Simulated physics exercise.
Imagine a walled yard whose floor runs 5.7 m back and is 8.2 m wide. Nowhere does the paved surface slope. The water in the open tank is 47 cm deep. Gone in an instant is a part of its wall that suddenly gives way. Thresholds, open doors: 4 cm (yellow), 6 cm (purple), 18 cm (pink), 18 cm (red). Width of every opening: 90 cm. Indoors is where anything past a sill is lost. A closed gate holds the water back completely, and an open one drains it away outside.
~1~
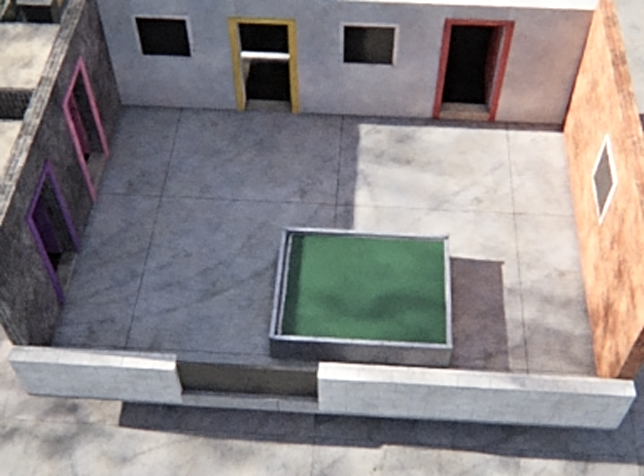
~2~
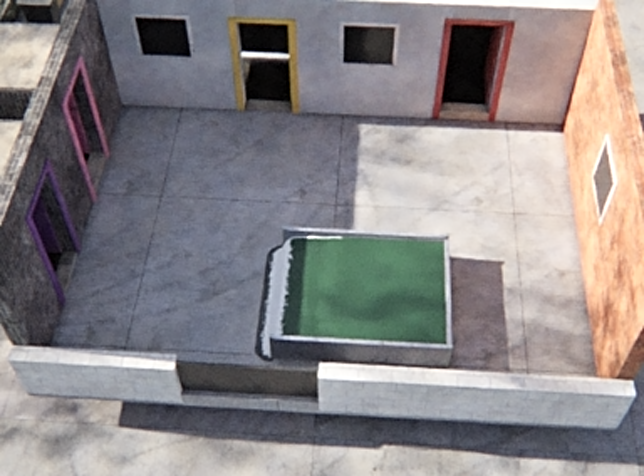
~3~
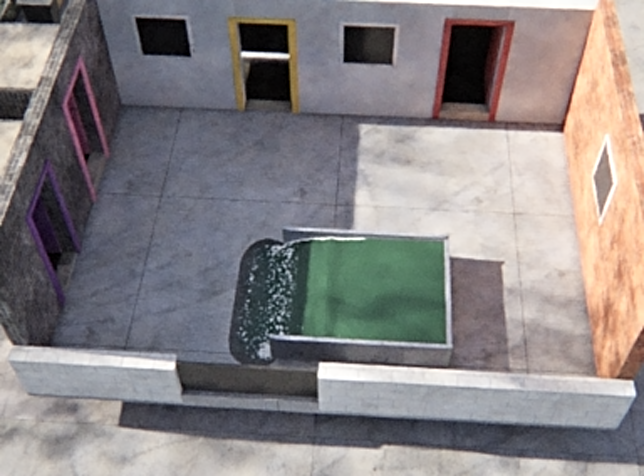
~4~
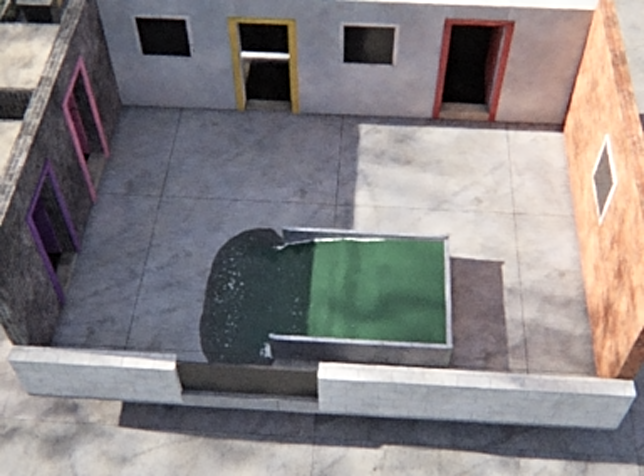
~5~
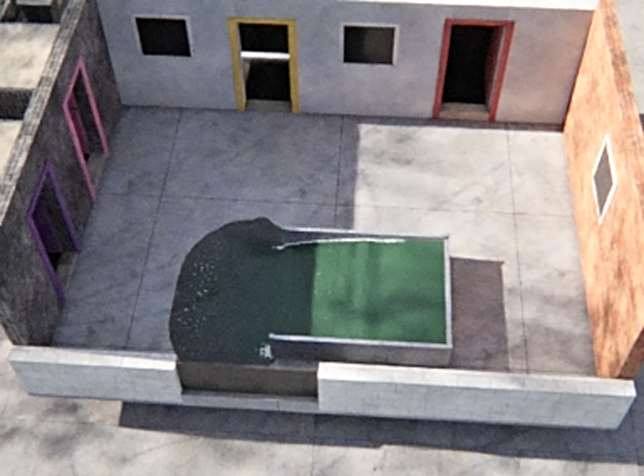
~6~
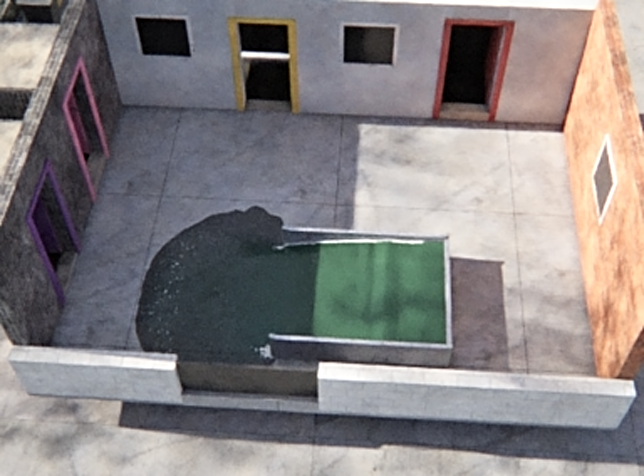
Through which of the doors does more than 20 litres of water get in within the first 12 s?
The yellow door lets in more than 20 litres; the purple door lets in more than 20 litres; the pink door does not let in more than 20 litres; the red door does not let in more than 20 litres.
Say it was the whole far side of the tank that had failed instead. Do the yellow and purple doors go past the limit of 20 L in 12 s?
Short answer, against that limit: Yellow overshoots, purple is fine.
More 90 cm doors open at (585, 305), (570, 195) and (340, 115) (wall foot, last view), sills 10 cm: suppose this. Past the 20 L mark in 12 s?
Check each in turn: The first fails, the second fails, the third fails.
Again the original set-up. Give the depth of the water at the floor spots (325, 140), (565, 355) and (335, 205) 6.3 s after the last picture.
Spot one 4 cm, spot two 0 cm, spot three 1 cm.
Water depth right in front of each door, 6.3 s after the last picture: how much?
Readings (cm): Yellow = 8; purple = 9; pink = 6; red = 1.
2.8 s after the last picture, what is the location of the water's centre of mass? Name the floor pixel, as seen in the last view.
Centre: Approx. (203, 282) px.
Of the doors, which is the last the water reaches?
Result: Red door.
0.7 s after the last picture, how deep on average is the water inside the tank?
Some 31 cm on average.
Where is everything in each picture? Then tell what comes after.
The open tank at (363, 287) is whole and still, 47 cm deep, in the first picture.
Water pours out at (281, 295) and has run 1.0 m, to (266, 356); typically 9 cm deep outside, 47 cm at the open tank's back, in the second picture.
Water pours out at (281, 296) and has run 1.2 m, to a hidden place; typically 9 cm deep outside, 47 cm at the open tank's back, in the third picture.
The front is at a hidden place, 1.4 m from the gap at (281, 296); 2.5 m2 of floor is under water; 47 cm left at the back of the open tank, in the fourth picture.
Water pours out at (282, 297) and has run 1.7 m, to (182, 351); typically 6 cm deep outside, 47 cm at the open tank's back, in the fifth picture.
Water pours out at (282, 297) and has run 2.2 m, to (145, 338); typically 5 cm deep outside, 47 cm at the open tank's back, in the sixth picture.
Then, 0.7 s after the last picture water covers 25 % of the floor and is deepest (20 cm) near (269, 332); yellow door not reached, purple door 10 cm at the sill, 4 L in, pink door not reached, red door not reached.
Then, 1.5 s after the last picture water covers 30 % of the floor and is deepest (32 cm) near (56, 372); yellow door not reached, purple door 20 cm at the sill, 70 L in, pink door 9 cm at the sill, 0 L in, red door not reached.
Then, 2.8 s after the last picture water covers 35 % of the floor and is deepest (26 cm) near (59, 362); yellow door not reached, purple door 22 cm at the sill, 196 L in, pink door 13 cm at the sill, 0 L in, red door not reached.
Then, 6.3 s after the last picture water covers 60 % of the floor and is deepest (14 cm) near (116, 129); yellow door 8 cm at the sill, 10 L in, purple door 9 cm at the sill, 313 L in, pink door 6 cm at the sill, 0 L in, red door not reached.
Then, 11.3 s after the last picture water covers 95 % of the floor and is deepest (8 cm) near (556, 164); yellow door 6 cm at the sill, 35 L in, purple door 5 cm at the sill, 318 L in, pink door 6 cm at the sill, 0 L in, red door 3 cm at the sill, 0 L in.
